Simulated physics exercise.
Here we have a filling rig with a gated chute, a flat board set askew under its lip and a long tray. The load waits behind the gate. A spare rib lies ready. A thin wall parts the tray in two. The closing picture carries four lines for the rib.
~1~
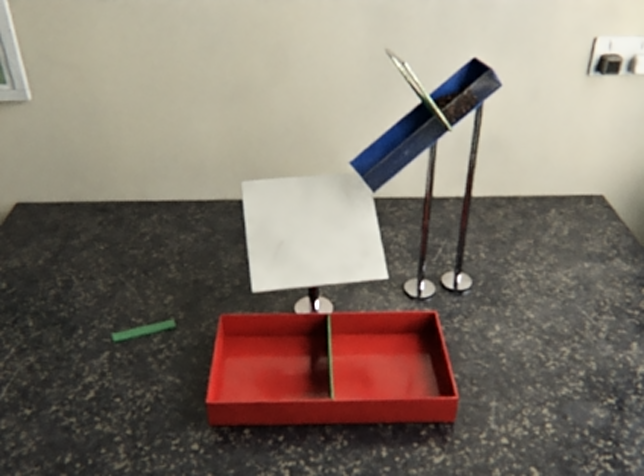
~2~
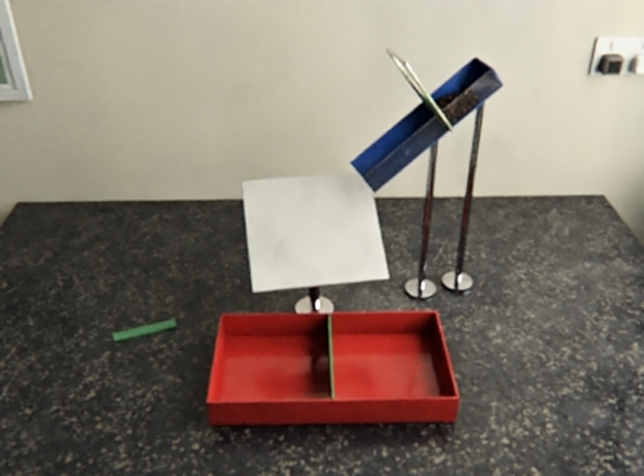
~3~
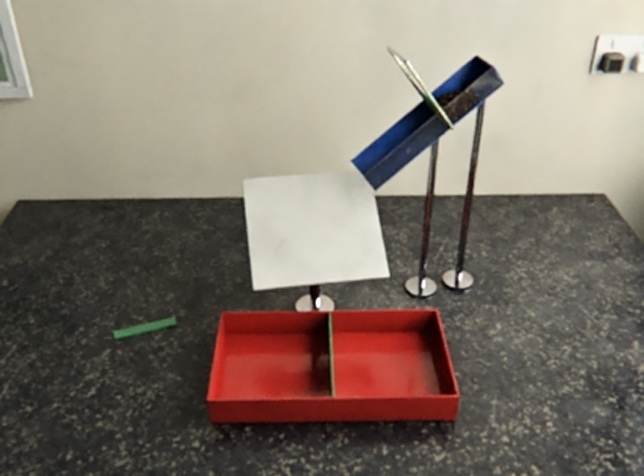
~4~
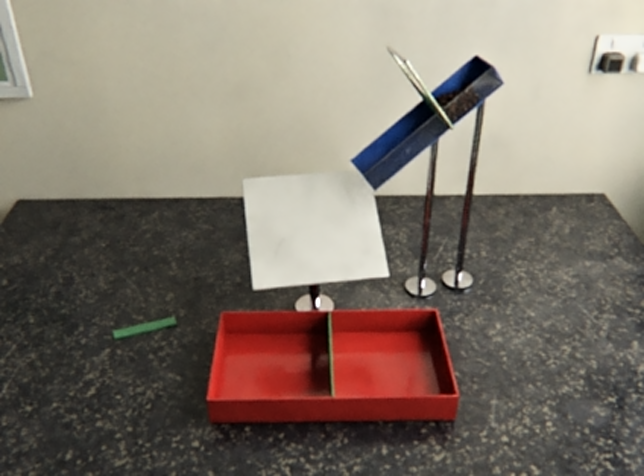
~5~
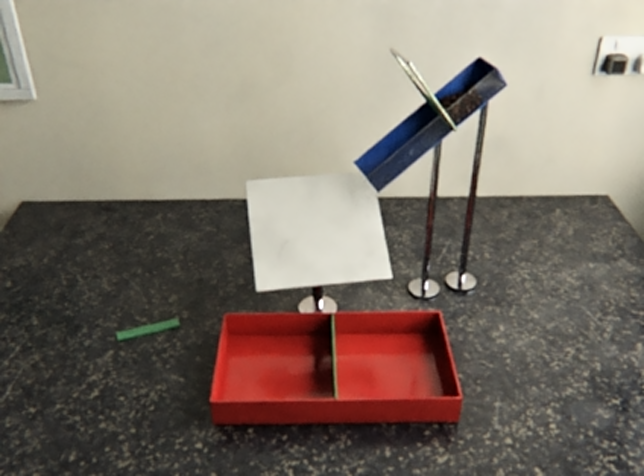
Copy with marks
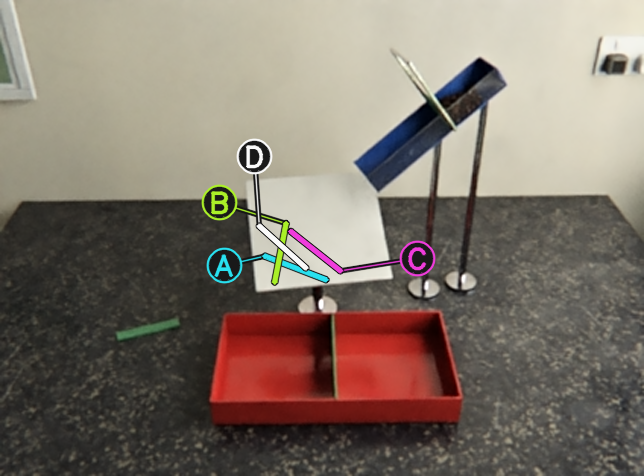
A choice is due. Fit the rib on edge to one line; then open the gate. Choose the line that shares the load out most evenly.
D is best.
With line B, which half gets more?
More lands on the left.
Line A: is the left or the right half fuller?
More lands on the right.
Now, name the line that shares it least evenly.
Line B.
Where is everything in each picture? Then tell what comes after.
The first frame shows load behind the gate (453, 105), chocolate balls; lip of the chute (367, 185), sloping fairly steeply.
The second frame shows middle of the board (314, 228), tilted fairly steeply; middle of its low edge (322, 285); of its high edge (306, 176).
The third frame shows front corners of the tray (208, 400) and (459, 396); front end of its middle wall (334, 398); gate still shut (429, 100).
The fourth frame shows middle of the load (455, 103); lip (368, 183).
The fifth frame shows middle of the load (458, 105); lip (371, 185).
On the marked copy, line A from (264, 256) to (325, 279); line B from (286, 223) to (274, 282); line C from (290, 231) to (340, 270); line D from (259, 226) to (305, 267).
Choosing A, of what is caught, roughly a quarter in the left half, the larger part in the right.
Choosing B, of what is caught, every piece in the left half, not one piece in the right.
Choosing C, of what is caught, roughly a quarter in the left half, the larger part in the right.
Choosing D, of what is caught, roughly half in the left half, roughly half in the right.
